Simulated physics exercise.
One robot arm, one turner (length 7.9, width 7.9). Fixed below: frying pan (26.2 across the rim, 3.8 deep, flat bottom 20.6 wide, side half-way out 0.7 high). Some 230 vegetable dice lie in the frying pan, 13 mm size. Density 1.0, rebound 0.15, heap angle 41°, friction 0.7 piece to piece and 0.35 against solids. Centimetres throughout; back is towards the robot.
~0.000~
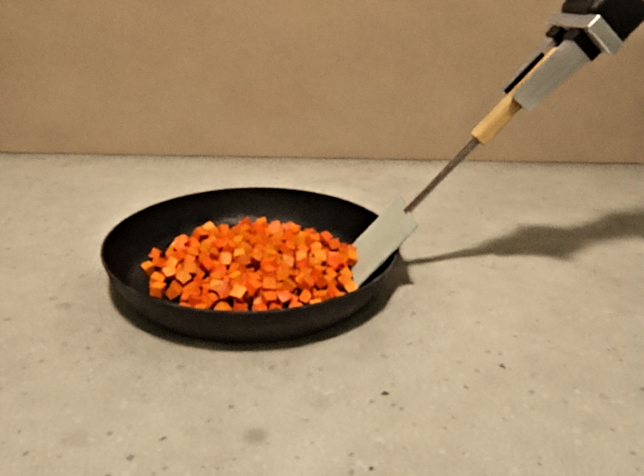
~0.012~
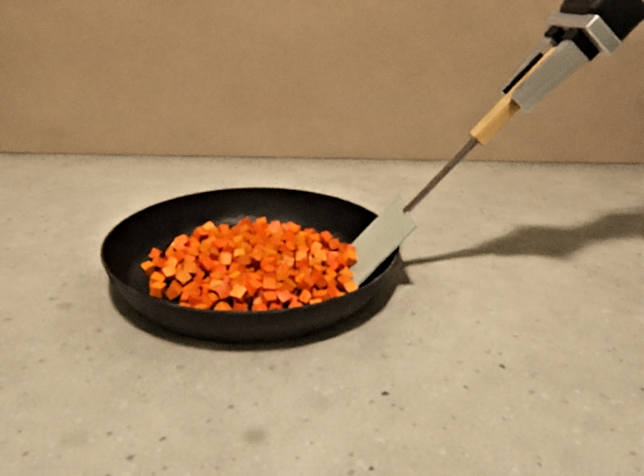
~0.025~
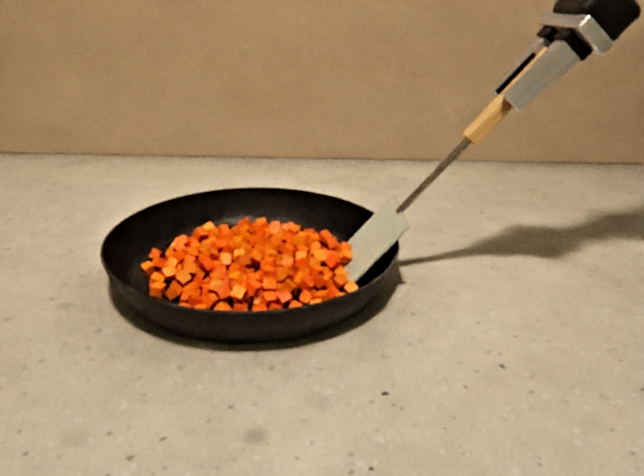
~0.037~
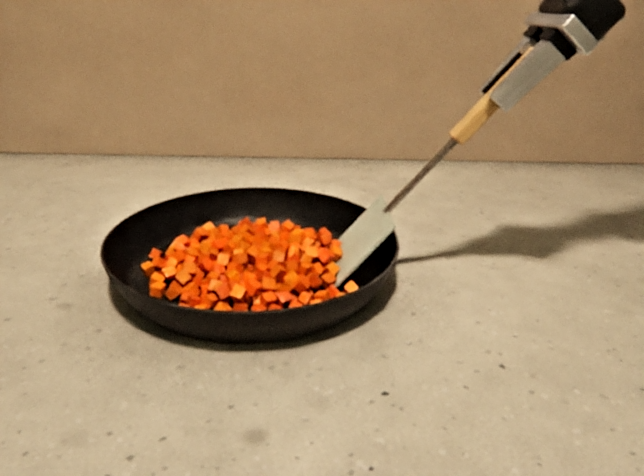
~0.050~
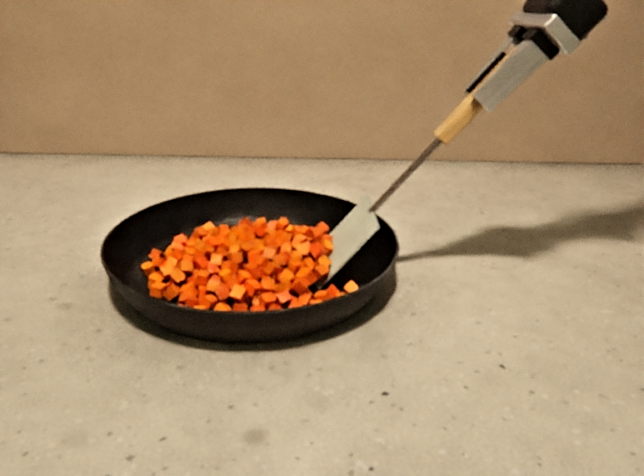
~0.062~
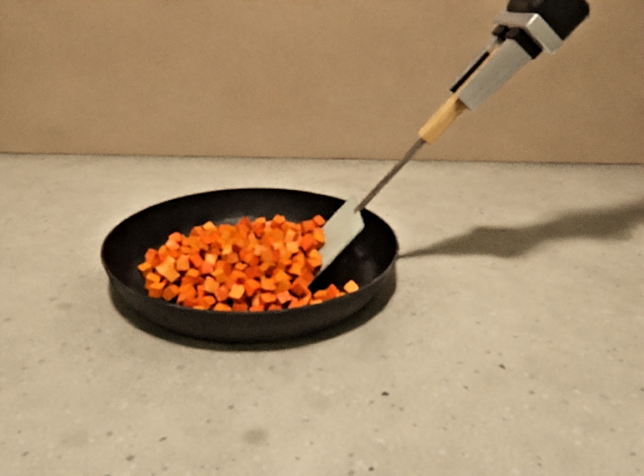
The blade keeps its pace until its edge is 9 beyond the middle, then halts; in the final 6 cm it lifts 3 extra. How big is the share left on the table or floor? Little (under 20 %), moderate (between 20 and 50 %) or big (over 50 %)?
A moderate share, between 20 and 50 %, ends on the table or floor.
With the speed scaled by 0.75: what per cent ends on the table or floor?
Some 20 per cent.
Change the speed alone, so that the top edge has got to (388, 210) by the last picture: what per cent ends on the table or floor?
Some 5 per cent.
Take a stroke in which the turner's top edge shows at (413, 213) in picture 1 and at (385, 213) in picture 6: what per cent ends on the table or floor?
Some 15 per cent.
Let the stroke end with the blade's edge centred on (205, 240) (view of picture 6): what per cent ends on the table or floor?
About 15 per cent.
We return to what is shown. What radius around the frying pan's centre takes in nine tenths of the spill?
Roughly 35 cm.
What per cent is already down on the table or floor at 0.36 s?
Some 25 per cent.
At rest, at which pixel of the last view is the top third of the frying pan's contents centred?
At about (156, 252).
After 0.10 s, sloping 51°, highest piece 6 above the table; 226 in the frying pan.
After 0.14 s, sloping 51°, highest piece 7 above the table; 226 in the frying pan.
After 0.36 s, sloping 51°, highest piece 12 above the table; 157 in the frying pan, 60 on the table or floor, 9 on the blade or in flight.
After 1.41 s, sloping 51°, highest piece 5 above the table; 157 in the frying pan, 69 on the table or floor.
In the end, 157 in the frying pan, 69 on the table or floor. That is 31 % on the table or floor.
